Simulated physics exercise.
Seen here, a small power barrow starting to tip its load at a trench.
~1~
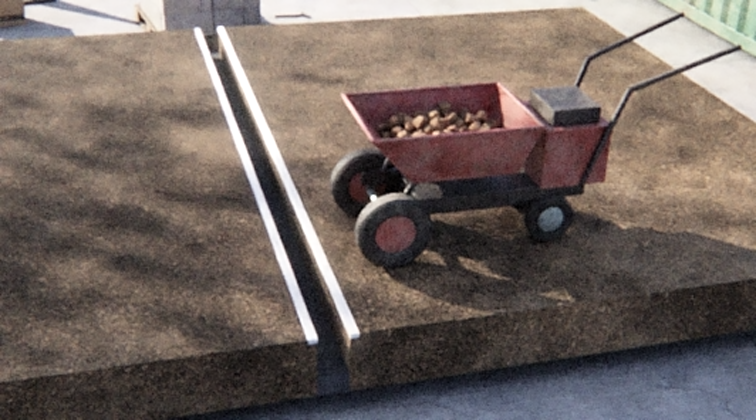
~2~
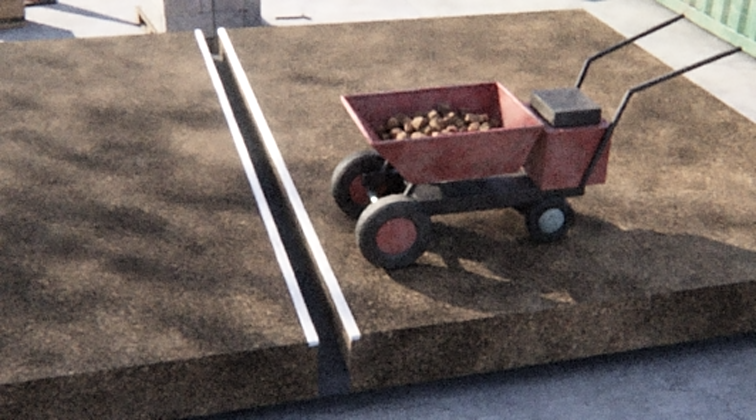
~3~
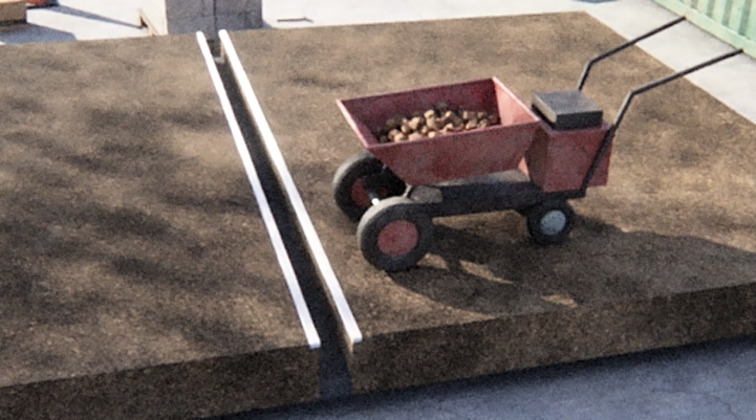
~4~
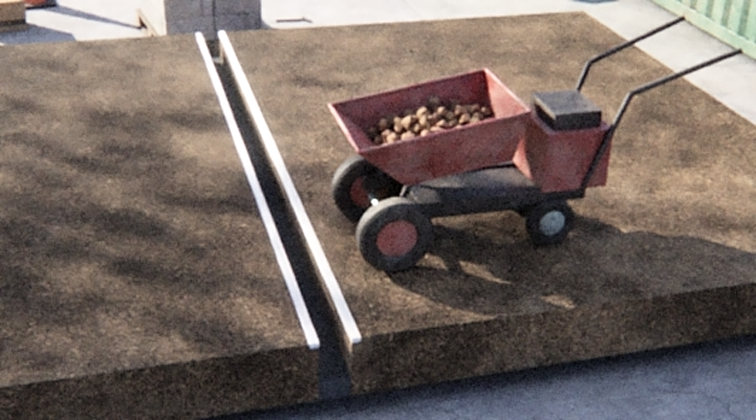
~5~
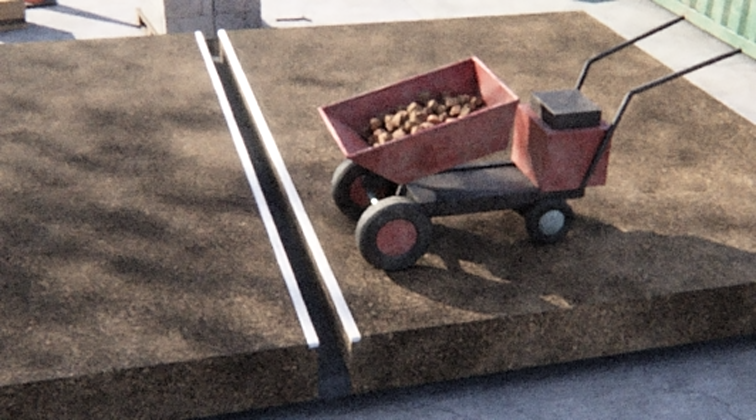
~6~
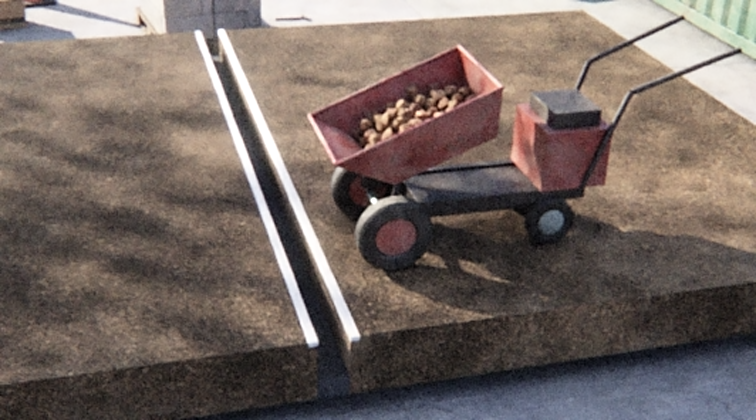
The red skip on a small barrow tilted slowly toward the left, its back end rising while its load of brown lumps stayed inside, and the wheels stayed put beside a narrow, white-edged trench.
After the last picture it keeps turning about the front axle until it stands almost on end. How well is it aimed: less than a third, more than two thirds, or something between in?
The trench ends with under a third of it.
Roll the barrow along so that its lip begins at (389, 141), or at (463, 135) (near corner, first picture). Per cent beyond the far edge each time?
First some 80, then 10 per cent.
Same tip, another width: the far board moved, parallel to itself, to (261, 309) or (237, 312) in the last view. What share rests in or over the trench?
About 60 and 90 per cent.
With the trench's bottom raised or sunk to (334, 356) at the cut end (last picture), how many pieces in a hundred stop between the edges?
Roughly 10 in a hundred.
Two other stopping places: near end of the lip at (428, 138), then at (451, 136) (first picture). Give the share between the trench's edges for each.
Roughly 70 per cent, and 60 per cent.
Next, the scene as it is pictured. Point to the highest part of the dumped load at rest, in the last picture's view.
Close to (252, 238).
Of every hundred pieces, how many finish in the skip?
Close to 0 per cent.
Shortly afterwards, skip tipped steeply; the whole lot in the skip.
Next, skip tipped right over; near two thirds in the skip; near a quarter beyond it; only a few falling.
Some moments later, skip tipped right over; a little in the skip; only a few in or heaped over the trench; all but a few beyond it.
In the end, skip tipped right over; a little in or heaped over the trench; all but a few beyond it.
